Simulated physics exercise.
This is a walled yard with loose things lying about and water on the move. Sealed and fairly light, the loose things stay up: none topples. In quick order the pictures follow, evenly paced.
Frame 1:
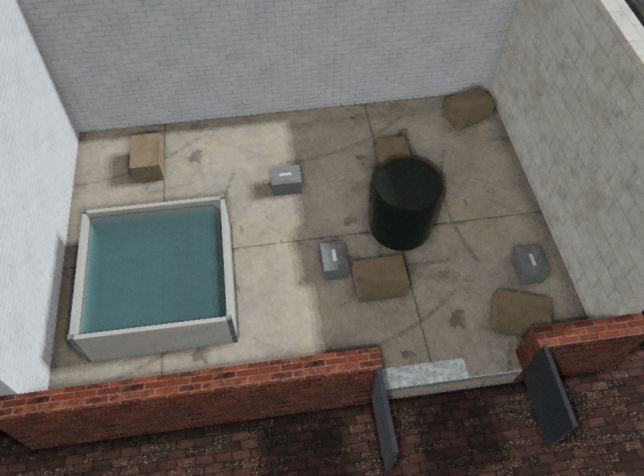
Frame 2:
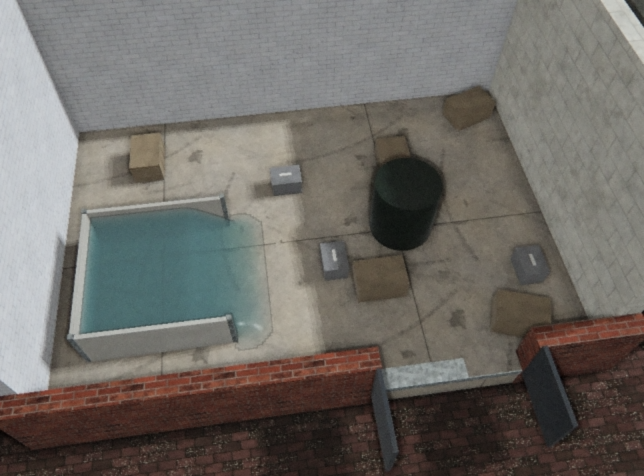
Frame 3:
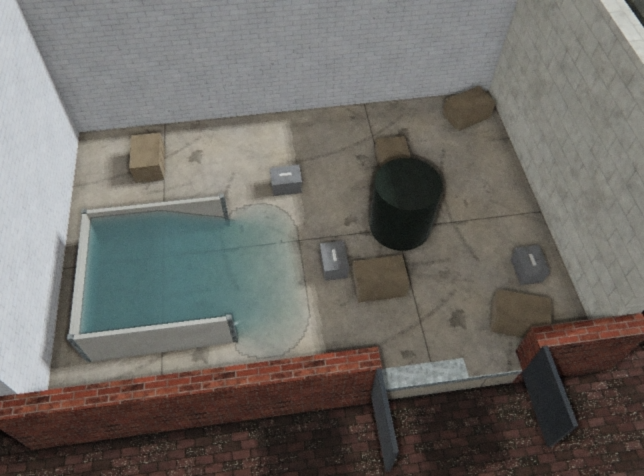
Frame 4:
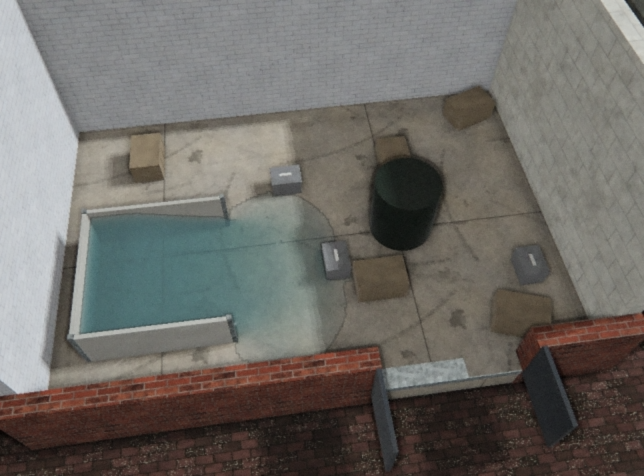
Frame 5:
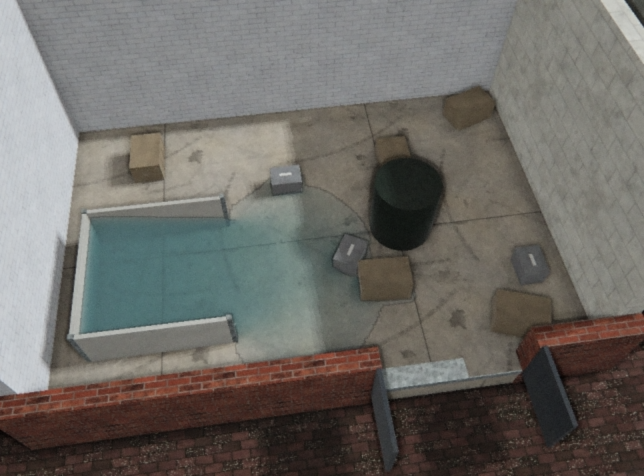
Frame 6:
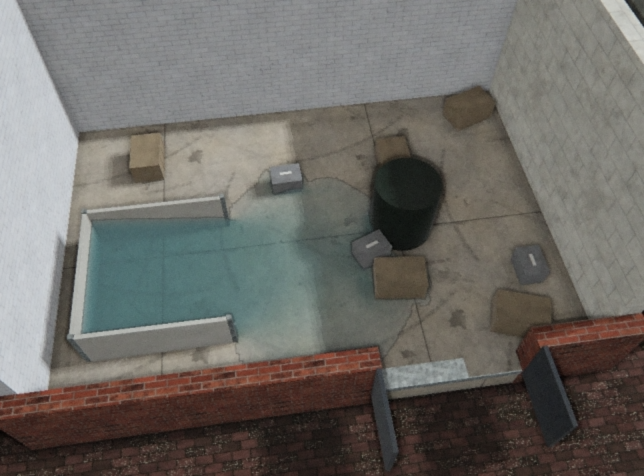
In the video, one side of a water-filled enclosure in a walled yard disappears and water spreads rightward across the concrete, pushing a grey tote and a brown crate a short way right near a dark green cylinder.
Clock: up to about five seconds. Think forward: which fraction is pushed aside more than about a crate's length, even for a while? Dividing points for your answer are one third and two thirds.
Answer: A share of two thirds or more.
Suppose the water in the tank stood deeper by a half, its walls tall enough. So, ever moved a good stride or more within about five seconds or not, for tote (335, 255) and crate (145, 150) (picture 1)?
Lab note, in sequence: Reached that mark / stayed below that mark.
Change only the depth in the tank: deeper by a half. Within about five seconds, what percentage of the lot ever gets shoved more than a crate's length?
90 in a hundred, or close to it.
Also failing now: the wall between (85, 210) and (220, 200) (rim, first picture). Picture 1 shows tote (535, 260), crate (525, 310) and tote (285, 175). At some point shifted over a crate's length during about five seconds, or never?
Object by object: Less than that, less than that, displaced that much.
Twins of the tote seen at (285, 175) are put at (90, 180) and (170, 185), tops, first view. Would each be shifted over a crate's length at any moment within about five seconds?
As listed: Never so far, no.
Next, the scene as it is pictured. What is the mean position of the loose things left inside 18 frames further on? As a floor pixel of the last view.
(420, 191).
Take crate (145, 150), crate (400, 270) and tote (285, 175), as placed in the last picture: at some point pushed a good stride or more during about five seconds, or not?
Item one stayed under the mark, item two went the distance, item three went the distance.
A moment on, 2 of 8 are well off their spots; 1 afloat.
Next, 5 of 8 are well off their spots; 4 afloat.
Later, 6 of 8 are well off their spots; 6 afloat.
In the end, 6 of 8 are well off their spots, and 7 have been at some point; 6 afloat.
